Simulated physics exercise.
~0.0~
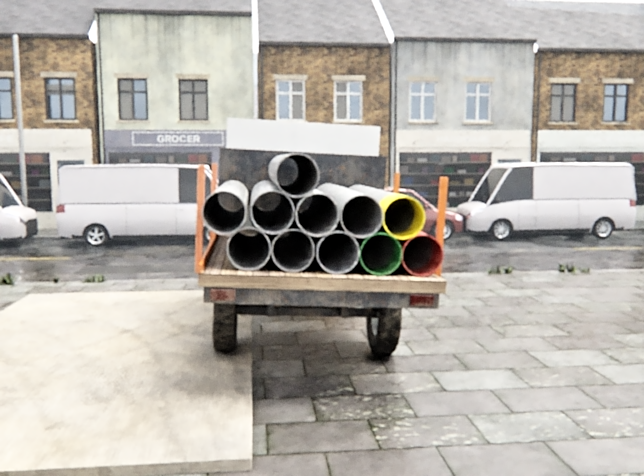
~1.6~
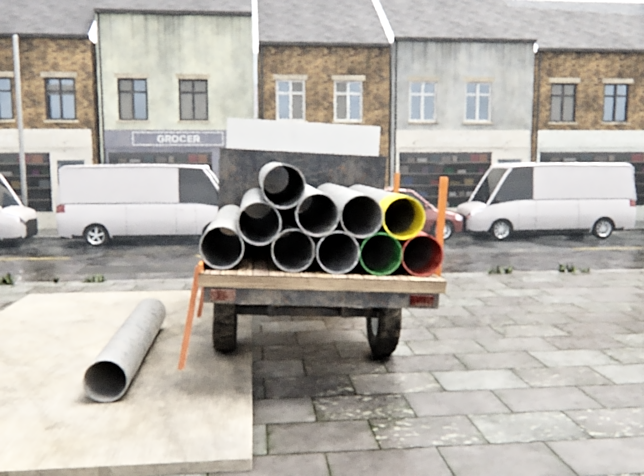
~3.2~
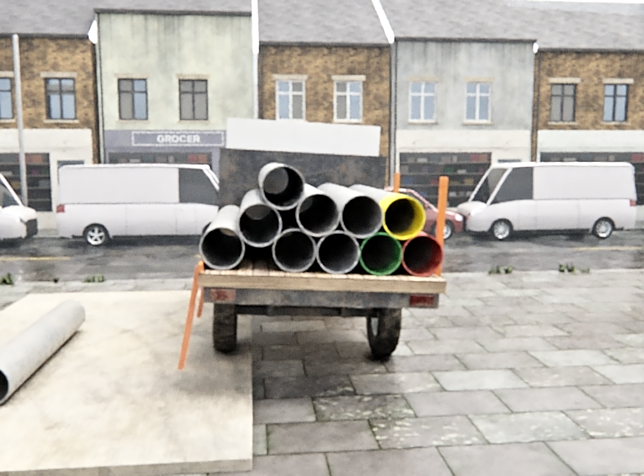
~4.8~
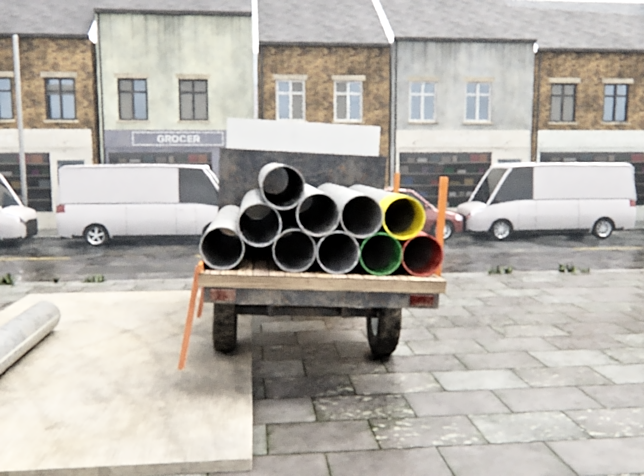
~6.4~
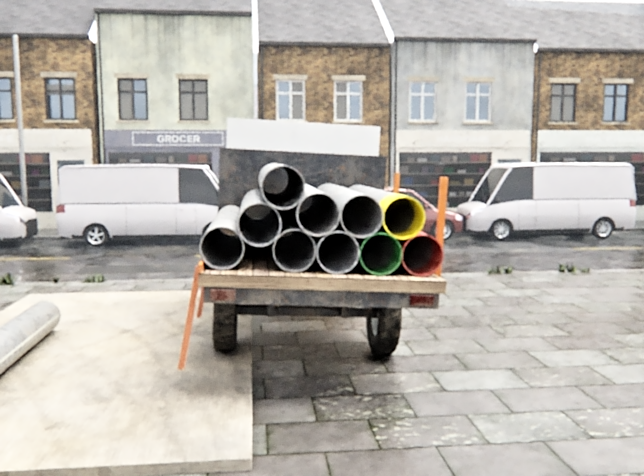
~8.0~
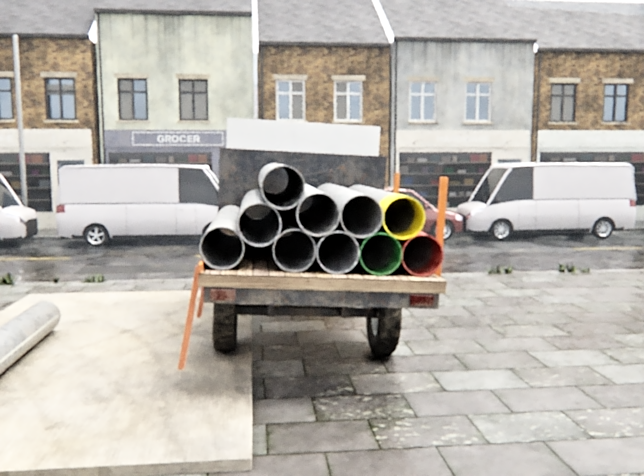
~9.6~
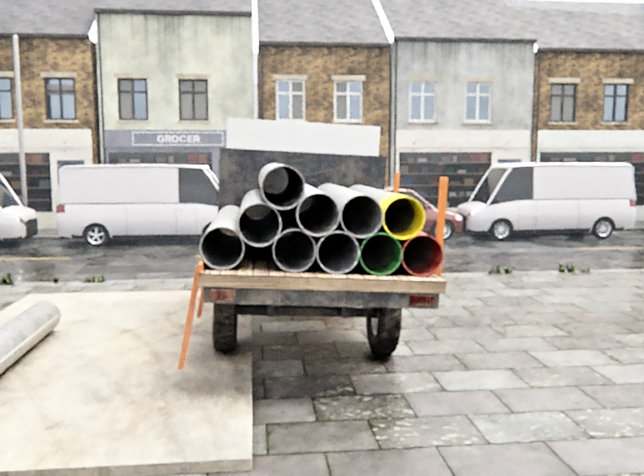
A stack of hollow pipes, mostly grey with one green, one red and one yellow end at the right, rests on the back of a flatbed lorry, held between orange posts, with white vans and a row of shops behind. The left post drops and hangs down past the deck edge. One grey pipe comes off that side and lies on the pale slab below. It rolls away to the left, partly out of view, and stops there. The rest stay stacked on the deck, with the green, red and yellow ones still in place.
